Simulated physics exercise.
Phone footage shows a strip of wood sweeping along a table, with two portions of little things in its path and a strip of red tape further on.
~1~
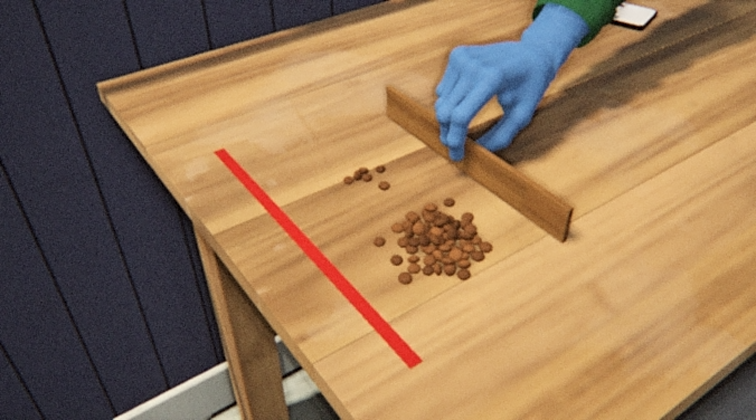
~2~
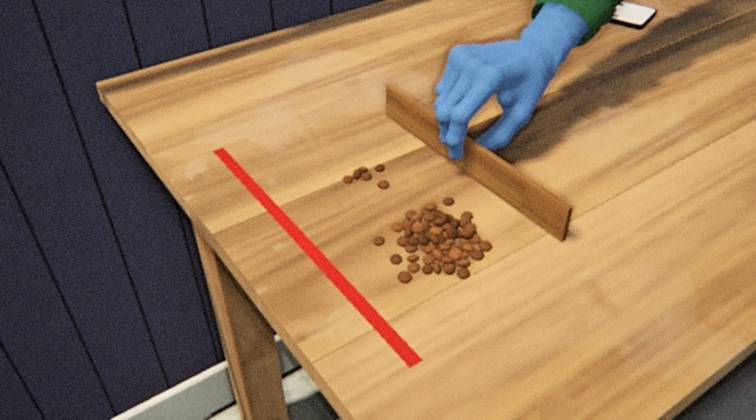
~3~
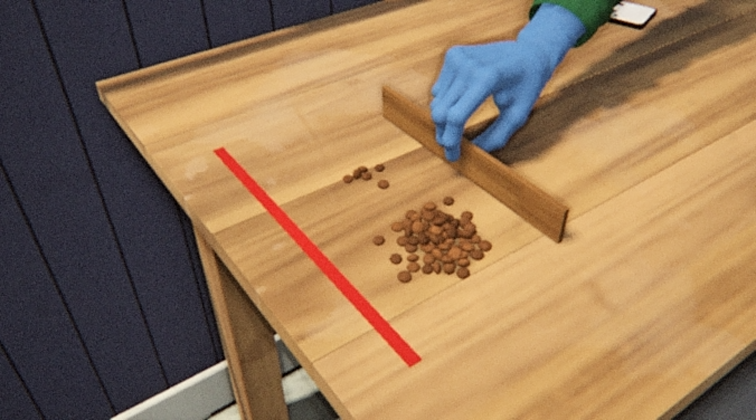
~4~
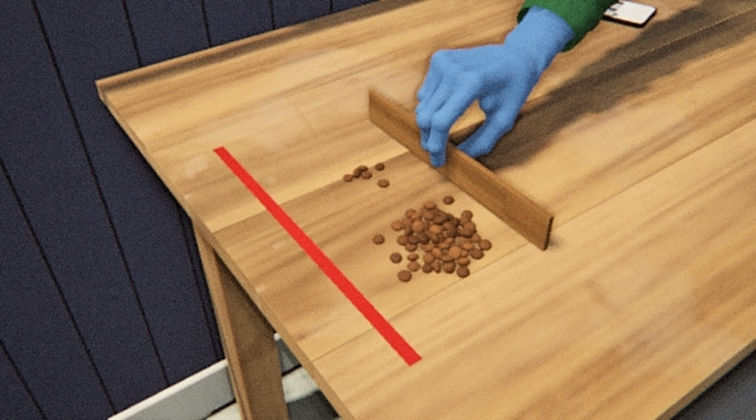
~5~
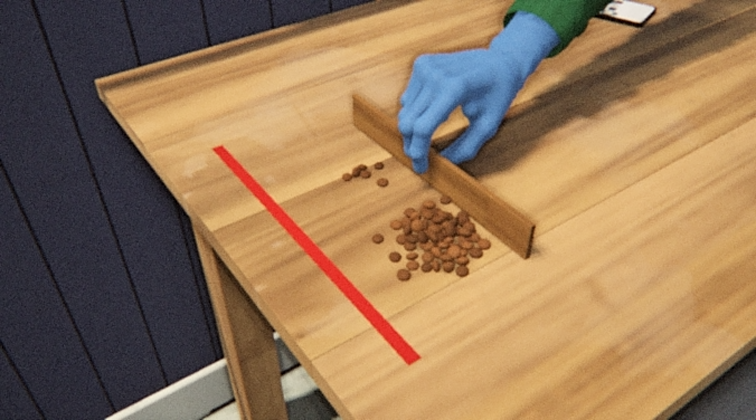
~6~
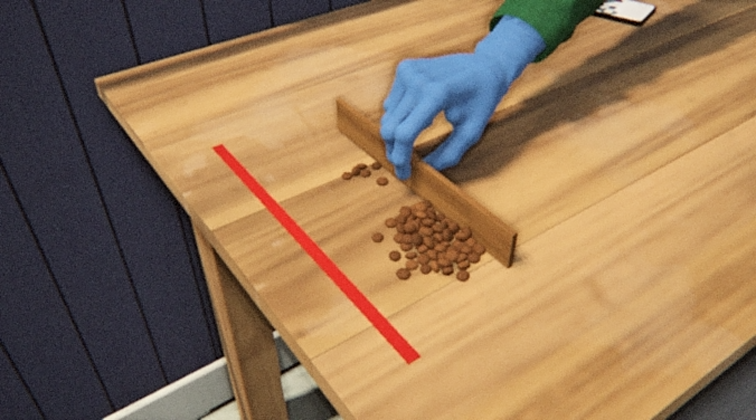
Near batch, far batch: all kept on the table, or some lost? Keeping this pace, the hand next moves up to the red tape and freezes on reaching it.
Near batch some lost, far batch all kept.
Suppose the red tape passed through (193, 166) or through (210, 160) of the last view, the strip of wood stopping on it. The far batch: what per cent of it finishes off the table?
About 0 percent the first time, about 0 percent the second.
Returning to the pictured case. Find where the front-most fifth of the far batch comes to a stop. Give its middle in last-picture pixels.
About (258, 214).
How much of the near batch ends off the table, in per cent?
It comes to 10 per cent or so.
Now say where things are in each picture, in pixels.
The first frame shows strip of wood at (552, 213), at rest; red tape at (226, 159), about a palm's width from the edge; edge at (242, 272); near batch at (440, 242), many bits of dog kibble; far batch at (368, 178), a few bits of dog kibble.
The second frame shows strip of wood at (551, 212), at rest; far batch at (367, 177).
The third frame shows strip of wood at (547, 214); near batch at (439, 241).
The fourth frame shows strip of wood at (533, 221); far batch at (367, 176).
The fifth frame shows strip of wood at (515, 229); near batch at (439, 239).
The sixth frame shows strip of wood at (497, 237); red tape at (225, 154); edge at (240, 268); near batch at (432, 242), about a third pushed along; far batch at (366, 174).
Then, 0.53 s after the last picture, strip of wood still moving, near (354, 182); near batch all on the table, its front near (347, 303); far batch all on the table, its front near (308, 188).
Then, 1.09 s after the last picture, strip of wood stopped at the red tape; near batch a small part over the edge; far batch all on the table, its front near (249, 213).
At rest, strip of wood stopped at the red tape; near batch a small part over the edge; far batch all on the table, its front near (249, 213).
